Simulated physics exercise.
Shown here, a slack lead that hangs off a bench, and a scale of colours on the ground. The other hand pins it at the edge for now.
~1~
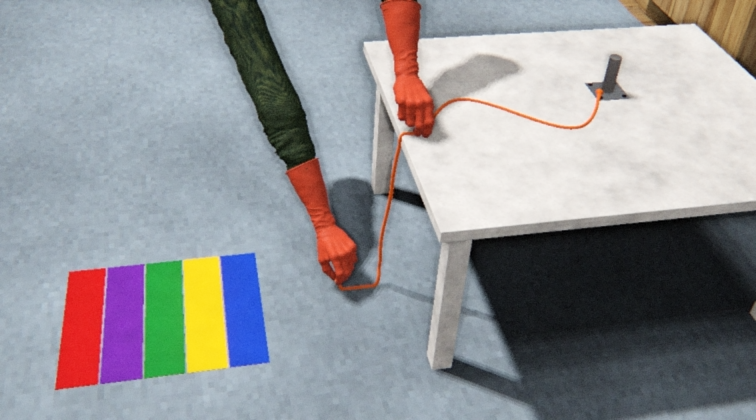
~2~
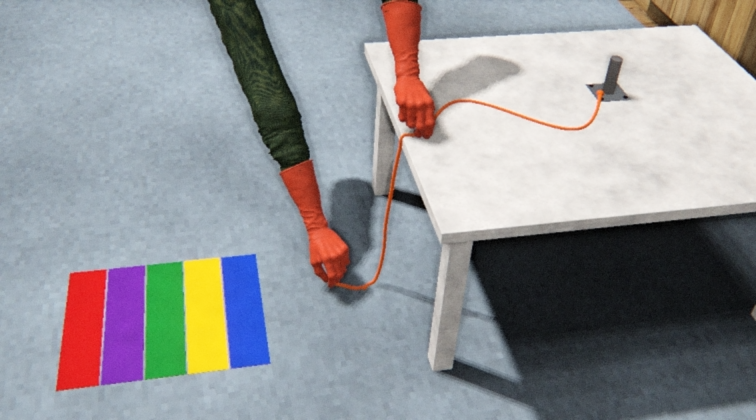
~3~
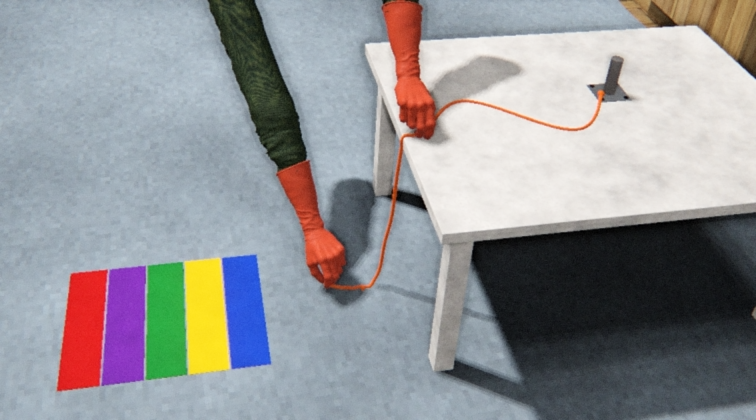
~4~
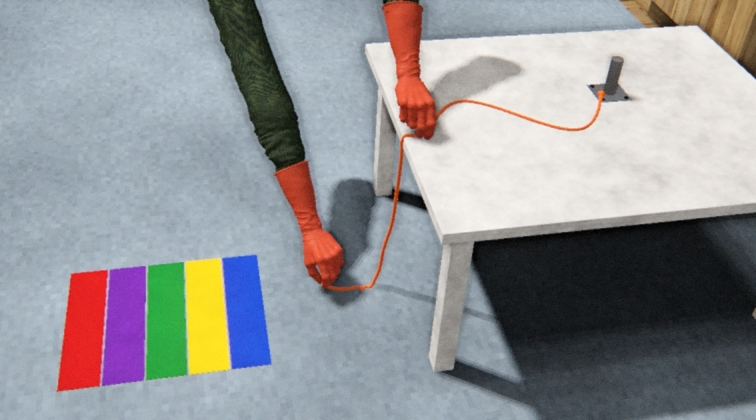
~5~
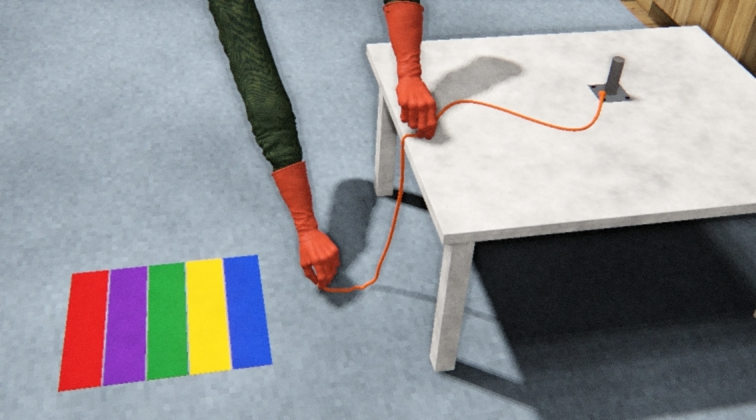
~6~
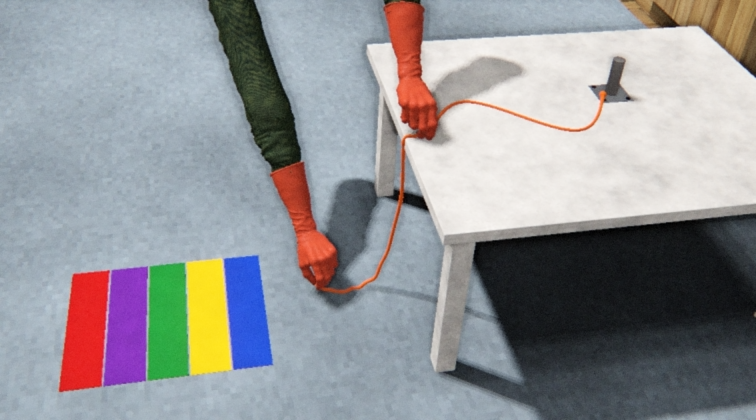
The clip shows two red-gloved hands holding an orange cord attached to a post on a white table; one stays at the table edge while the lower hand moves the cord's end slightly left, near coloured stripes on the floor.
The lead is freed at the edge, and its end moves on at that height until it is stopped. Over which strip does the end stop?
Over purple.
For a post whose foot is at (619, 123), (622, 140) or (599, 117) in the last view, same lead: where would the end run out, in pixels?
In that order: (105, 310), (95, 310) and (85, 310).
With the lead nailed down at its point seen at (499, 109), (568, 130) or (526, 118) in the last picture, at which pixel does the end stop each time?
About (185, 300), (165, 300) and (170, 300).
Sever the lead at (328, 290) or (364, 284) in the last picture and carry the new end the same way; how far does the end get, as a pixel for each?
About (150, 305) and (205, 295).
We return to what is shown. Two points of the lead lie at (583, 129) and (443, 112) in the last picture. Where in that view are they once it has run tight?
At (536, 105), then (395, 137).
Soon after, end near (201, 297); over yellow.
After that, end near (155, 302); over green.
At the stop, end near (126, 306); over purple. The end stops over the purple strip.
